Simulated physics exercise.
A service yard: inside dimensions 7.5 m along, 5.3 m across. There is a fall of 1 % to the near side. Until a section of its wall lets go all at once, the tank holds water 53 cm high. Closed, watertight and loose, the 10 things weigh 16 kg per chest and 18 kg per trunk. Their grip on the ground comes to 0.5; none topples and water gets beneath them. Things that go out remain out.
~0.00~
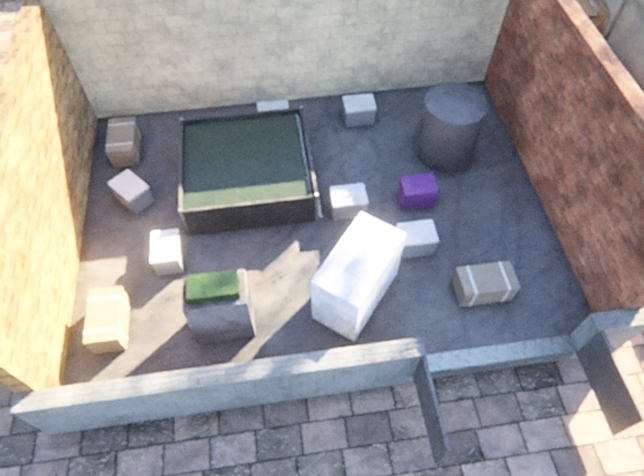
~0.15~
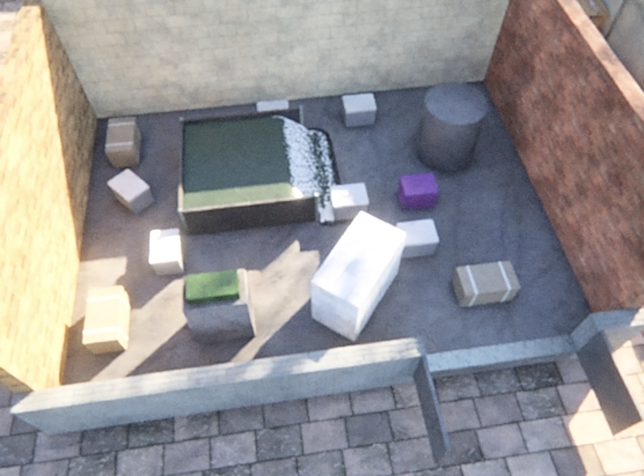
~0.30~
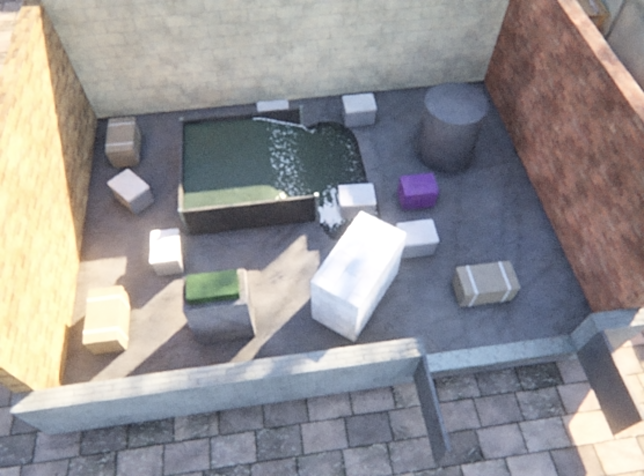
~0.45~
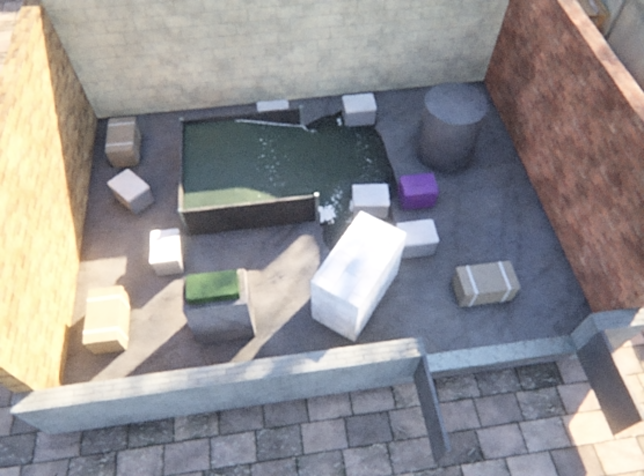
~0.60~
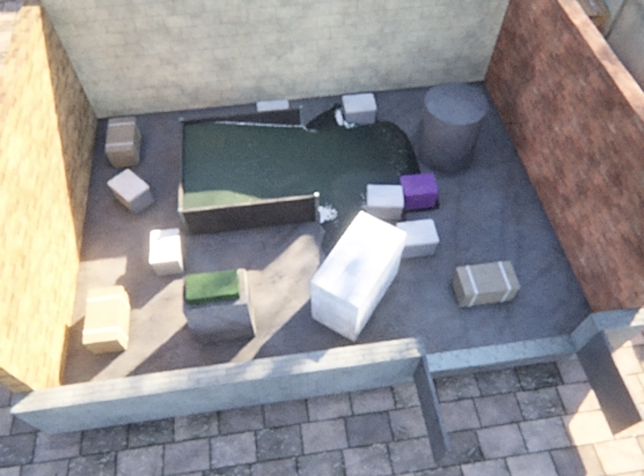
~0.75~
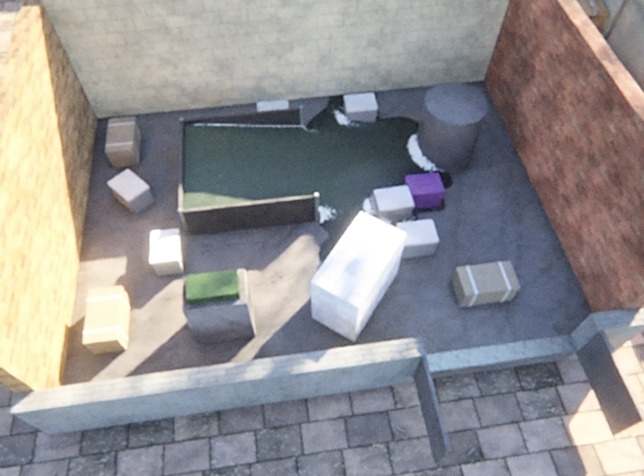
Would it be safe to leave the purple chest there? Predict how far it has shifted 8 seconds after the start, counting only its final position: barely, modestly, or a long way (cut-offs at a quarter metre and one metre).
It has shifted a long way.
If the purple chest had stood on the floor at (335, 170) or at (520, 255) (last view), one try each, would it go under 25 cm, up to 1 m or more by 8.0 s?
From the first spot it goes a long way, and from the second it goes a long way.
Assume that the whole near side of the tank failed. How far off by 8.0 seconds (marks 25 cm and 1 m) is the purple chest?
The purple chest remains where it was.
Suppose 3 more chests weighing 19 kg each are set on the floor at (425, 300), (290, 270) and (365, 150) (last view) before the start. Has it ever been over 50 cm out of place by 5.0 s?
The first one ends up inside that, the second inside that, the third beyond that.
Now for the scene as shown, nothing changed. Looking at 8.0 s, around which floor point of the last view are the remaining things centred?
That lands at roughly (204, 225).
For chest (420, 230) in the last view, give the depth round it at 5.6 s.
6 cm.
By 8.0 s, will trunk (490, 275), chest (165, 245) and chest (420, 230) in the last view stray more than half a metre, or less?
First one went too far, second one stayed inside, third one went too far.
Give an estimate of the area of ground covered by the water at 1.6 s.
17 m2.
After 1.6 s the purple chest is near (488, 197), 1.1 m from its start, aground; 0 of 10 are out; 0 afloat.
After 3.6 s the purple chest is near (562, 304), 2.8 m from its start, afloat; 1 of 10 are out; 2 afloat.
After 5.6 s the purple chest has gone out; 3 of 10 are out; 1 afloat.
After 8.0 s the purple chest has gone out; 4 of 10 are out; 1 afloat.
